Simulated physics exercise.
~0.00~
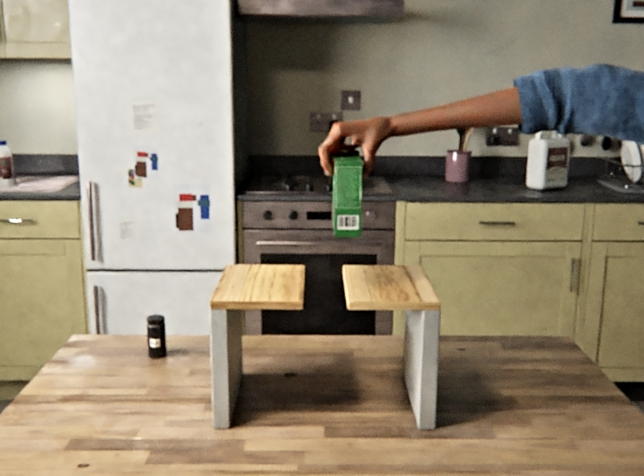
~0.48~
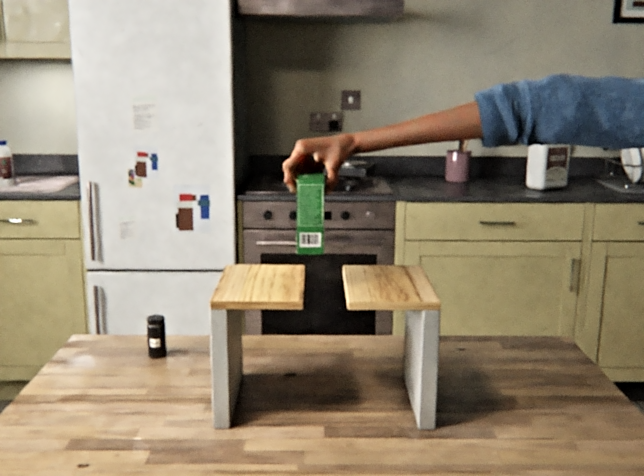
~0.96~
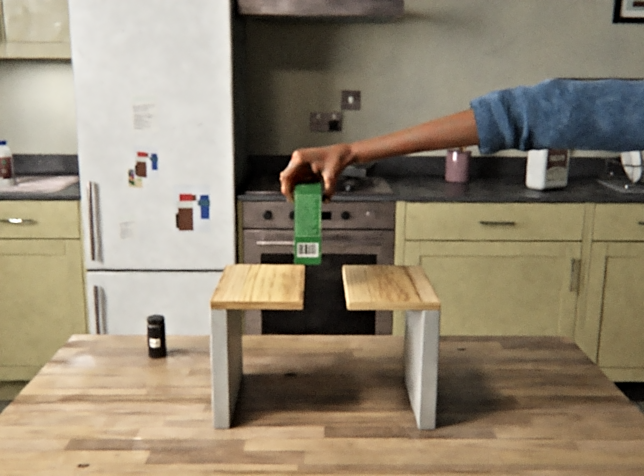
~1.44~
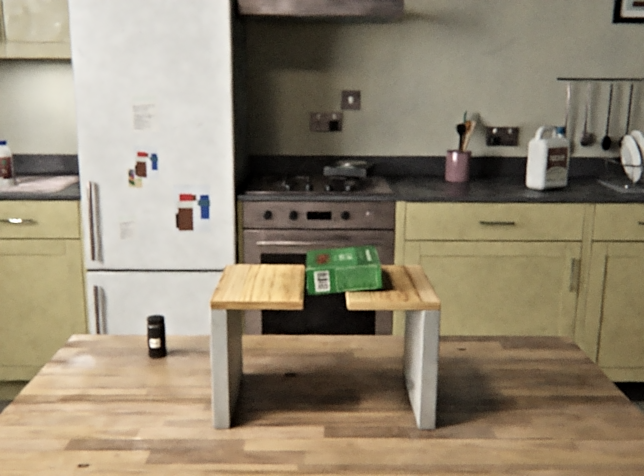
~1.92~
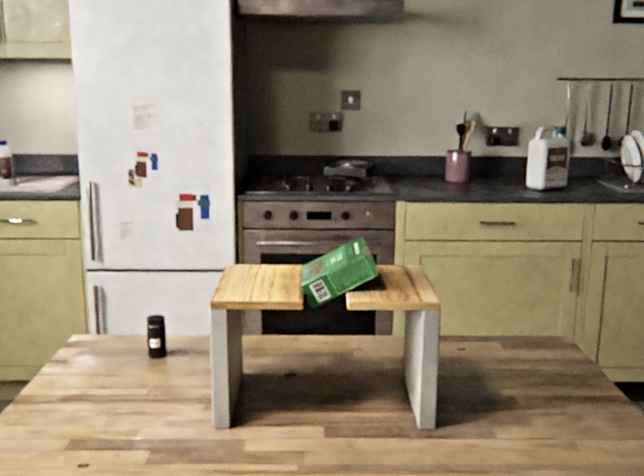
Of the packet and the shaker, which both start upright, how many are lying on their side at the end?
One of them is. The green packet ends on its side, caught at a slant in the gap, while the black shaker is still standing.
